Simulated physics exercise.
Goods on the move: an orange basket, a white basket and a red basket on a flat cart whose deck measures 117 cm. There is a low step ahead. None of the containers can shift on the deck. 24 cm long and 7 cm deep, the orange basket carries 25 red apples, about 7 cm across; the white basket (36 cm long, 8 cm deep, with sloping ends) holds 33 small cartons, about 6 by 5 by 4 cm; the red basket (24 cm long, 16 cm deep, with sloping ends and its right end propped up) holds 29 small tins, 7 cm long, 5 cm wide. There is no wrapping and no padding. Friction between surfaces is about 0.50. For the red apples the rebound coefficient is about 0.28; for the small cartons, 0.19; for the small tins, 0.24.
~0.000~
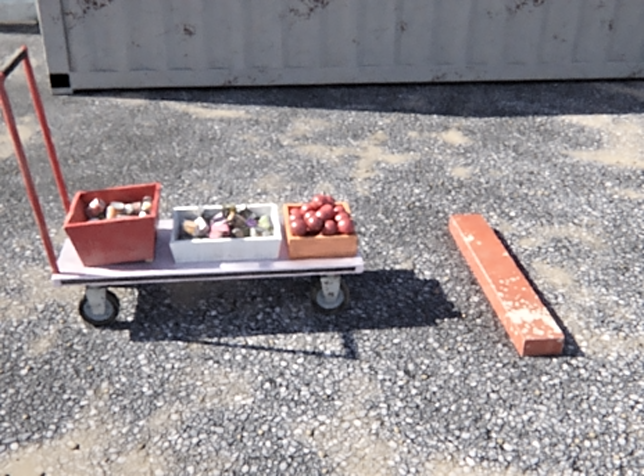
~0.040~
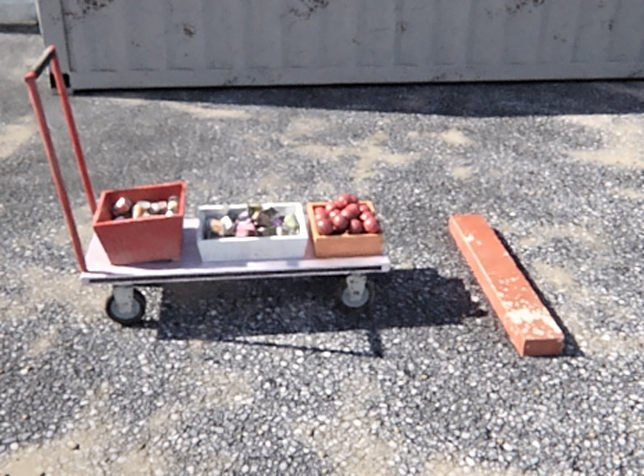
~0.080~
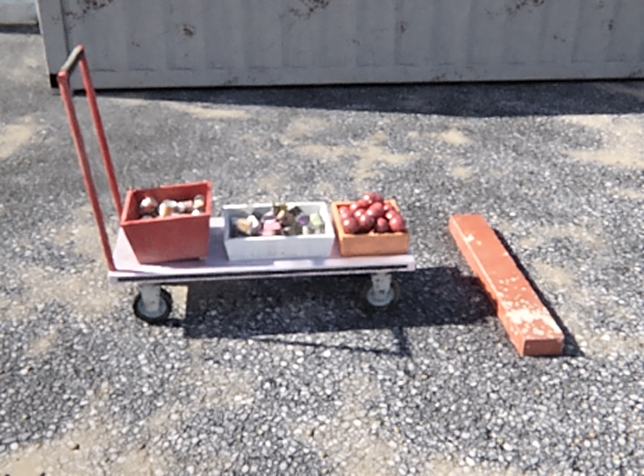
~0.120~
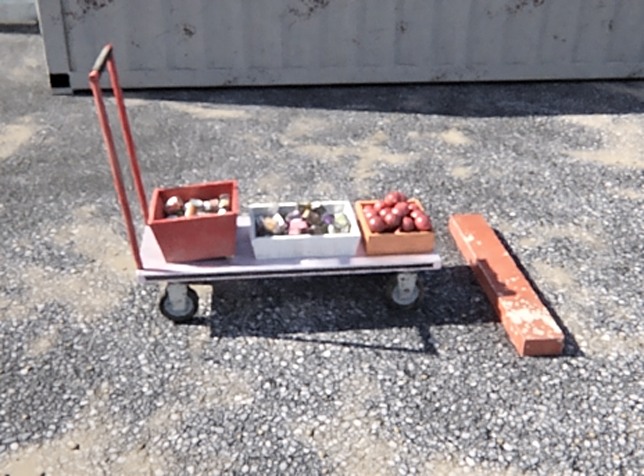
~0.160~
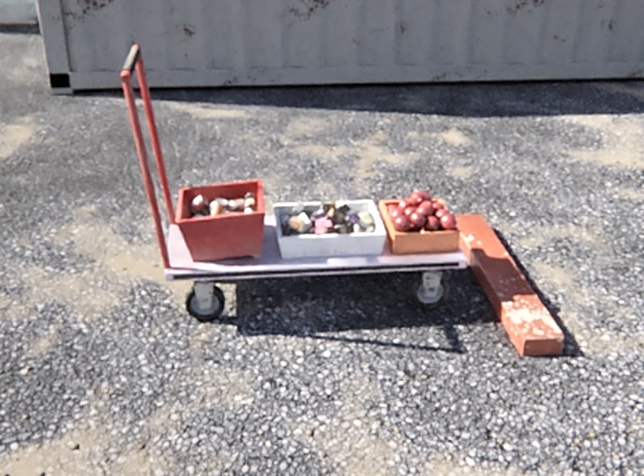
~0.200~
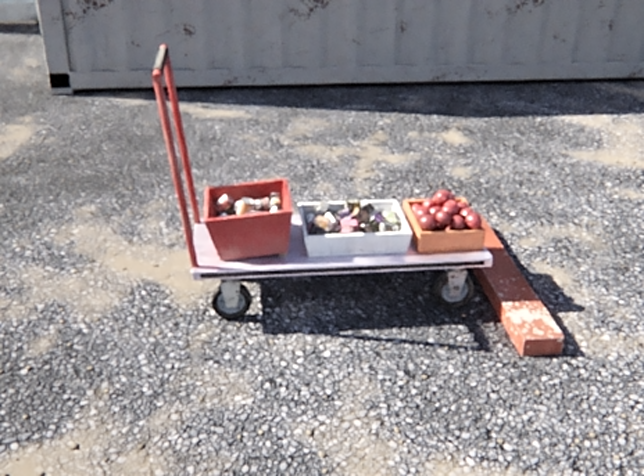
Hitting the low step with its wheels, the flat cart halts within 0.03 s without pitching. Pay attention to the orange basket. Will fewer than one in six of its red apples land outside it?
No, more than one in six do.
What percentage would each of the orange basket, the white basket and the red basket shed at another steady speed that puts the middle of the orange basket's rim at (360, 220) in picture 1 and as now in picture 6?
Under that change it'd be orange basket at 20, white basket at 0 and red basket at 0 percent.
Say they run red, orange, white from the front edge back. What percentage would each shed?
Orange basket 20 %, white basket 10 %, red basket 0 %.
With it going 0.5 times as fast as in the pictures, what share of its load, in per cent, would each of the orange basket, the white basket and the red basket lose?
Then the orange basket sheds 10 per cent, the white basket 0 per cent, and the red basket 0 per cent.
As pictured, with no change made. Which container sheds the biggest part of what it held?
Answer: The orange basket.
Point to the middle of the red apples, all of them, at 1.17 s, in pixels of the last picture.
(486, 226).
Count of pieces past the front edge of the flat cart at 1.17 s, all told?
Close to 12.
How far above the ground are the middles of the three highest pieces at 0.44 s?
50 cm.
After 0.22 s, the wheels strike.
After 0.32 s, orange basket 20 in, 5 out, white basket 33 in, 0 out and red basket 29 in, 0 out.
After 0.44 s, orange basket 16 in, 9 out, white basket 30 in, 3 out and red basket 29 in, 0 out.
After 0.67 s, orange basket 13 in, 12 out, white basket 28 in, 5 out and red basket 29 in, 0 out.
Outcome (at 1.17 s), orange basket 13 in, 12 out, white basket 28 in, 5 out and red basket 29 in, 0 out. Asked share, 12 of 25, 48 per cent.
